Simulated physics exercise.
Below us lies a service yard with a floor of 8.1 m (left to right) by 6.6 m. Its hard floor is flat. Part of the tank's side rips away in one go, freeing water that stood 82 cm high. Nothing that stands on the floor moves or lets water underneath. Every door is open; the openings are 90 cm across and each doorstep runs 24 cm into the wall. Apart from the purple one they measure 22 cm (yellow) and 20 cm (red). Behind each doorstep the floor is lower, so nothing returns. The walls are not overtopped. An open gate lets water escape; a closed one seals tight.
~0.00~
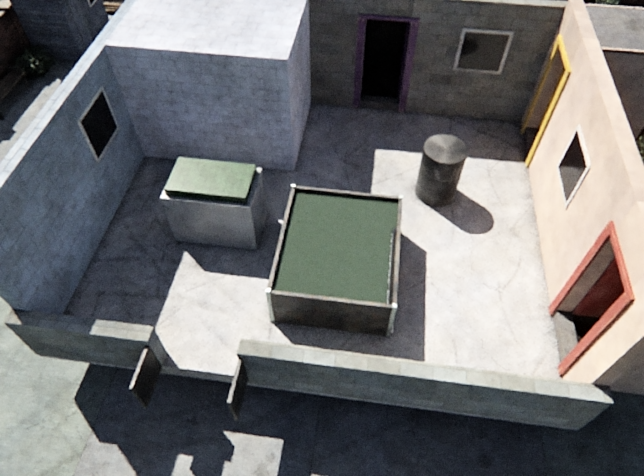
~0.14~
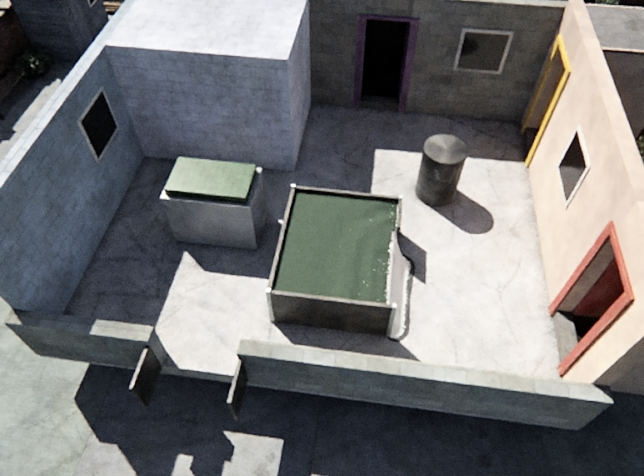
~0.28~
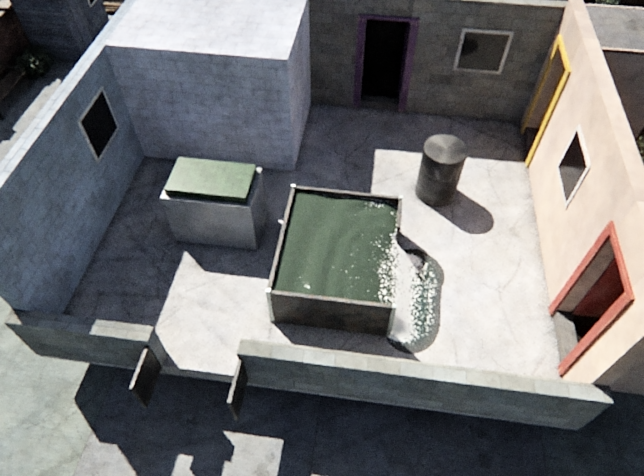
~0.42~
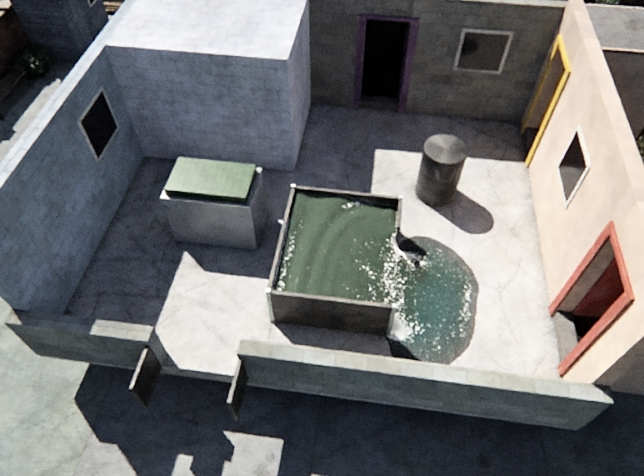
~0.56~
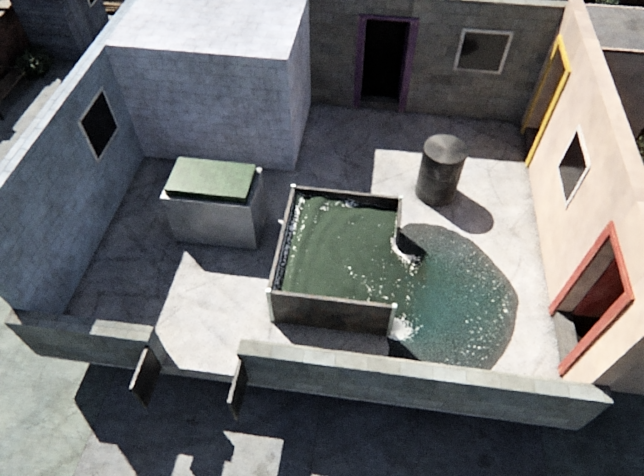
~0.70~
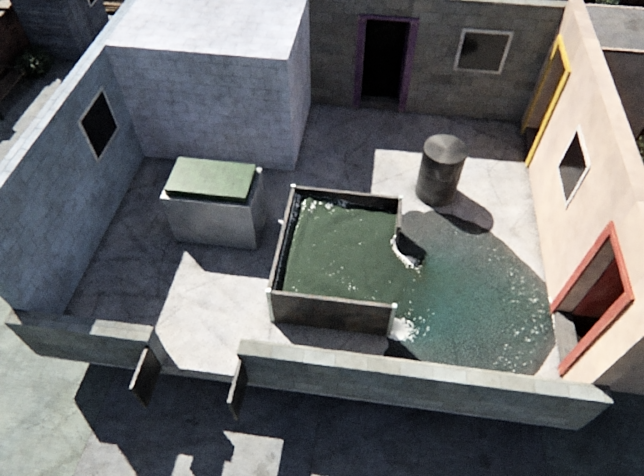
A walled concrete yard in hard sunlight is seen from high above, the view fixed throughout. An open tank of dark green water stands mid-yard, with a green-topped block to its left, a dark barrel behind to the right, a purple-framed doorway at the back, and yellow and red ones on the right. The tank's right side opens and foaming water pours out, spreading rightward across the pale floor in a widening blue-green pool.
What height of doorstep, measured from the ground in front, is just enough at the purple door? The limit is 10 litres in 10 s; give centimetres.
Close to 6.5 cm is just enough.
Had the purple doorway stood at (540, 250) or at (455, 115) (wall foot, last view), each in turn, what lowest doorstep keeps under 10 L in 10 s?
Roughly 25 and 20 cm.
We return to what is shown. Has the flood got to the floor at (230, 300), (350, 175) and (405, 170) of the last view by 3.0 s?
In that order: Not reached, dry, dry.
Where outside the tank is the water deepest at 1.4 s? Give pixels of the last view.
Around (555, 403).
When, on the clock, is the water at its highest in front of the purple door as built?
Around 4.5 s.
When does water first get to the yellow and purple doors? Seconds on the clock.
Yellow 2.0 s, purple 3.6 s.
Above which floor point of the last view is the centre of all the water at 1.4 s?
Around (392, 288).
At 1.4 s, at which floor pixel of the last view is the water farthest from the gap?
At about (525, 199).
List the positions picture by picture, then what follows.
In the first frame, the tank at (339, 244) is whole and still, 82 cm deep; the purple door at (383, 72) is dry.
In the second frame, the front is at (410, 273), 0.3 m from the gap at (391, 283); 0.4 m2 of floor is wet, 82 cm left at the back.
In the third frame, the front is at (437, 288), 0.8 m from the gap at (391, 285); 1.3 m2 of floor is wet, 82 cm left at the back.
In the fourth frame, the gap is at (391, 286), the front 1.4 m out at (473, 298); the back of the tank holds 76 cm.
In the fifth frame, the front is at (512, 305), 2.1 m from the gap at (391, 286); 5.0 m2 of floor is wet, 70 cm left at the back.
In the sixth frame, water pours out at (390, 287) and has run 2.7 m, to (552, 332); about 6 cm deep outside, 72 cm at the back; 3.5 m in a straight line remain to the purple door at (383, 72).
After 1.4 s water covers 25 % of the floor, deepest (55 cm) near (555, 403); it has not reached the purple door.
After 3.0 s water covers 35 % of the floor, deepest (30 cm) near (550, 369); it has not reached the purple door.
After 10.0 s water covers 90 % of the floor, deepest (14 cm) near (314, 126); 9 cm at the purple door, 0 litres in over its 18 cm doorstep.
At the purple door as built, the water arrived by 3.6 s and peaked near 11 cm at 4.6 s.
With a doorstep of 6 cm, 13 litres would have come in within the 10 s; with 7 cm, 7 litres. So under 10 litres takes about 6.5 cm.
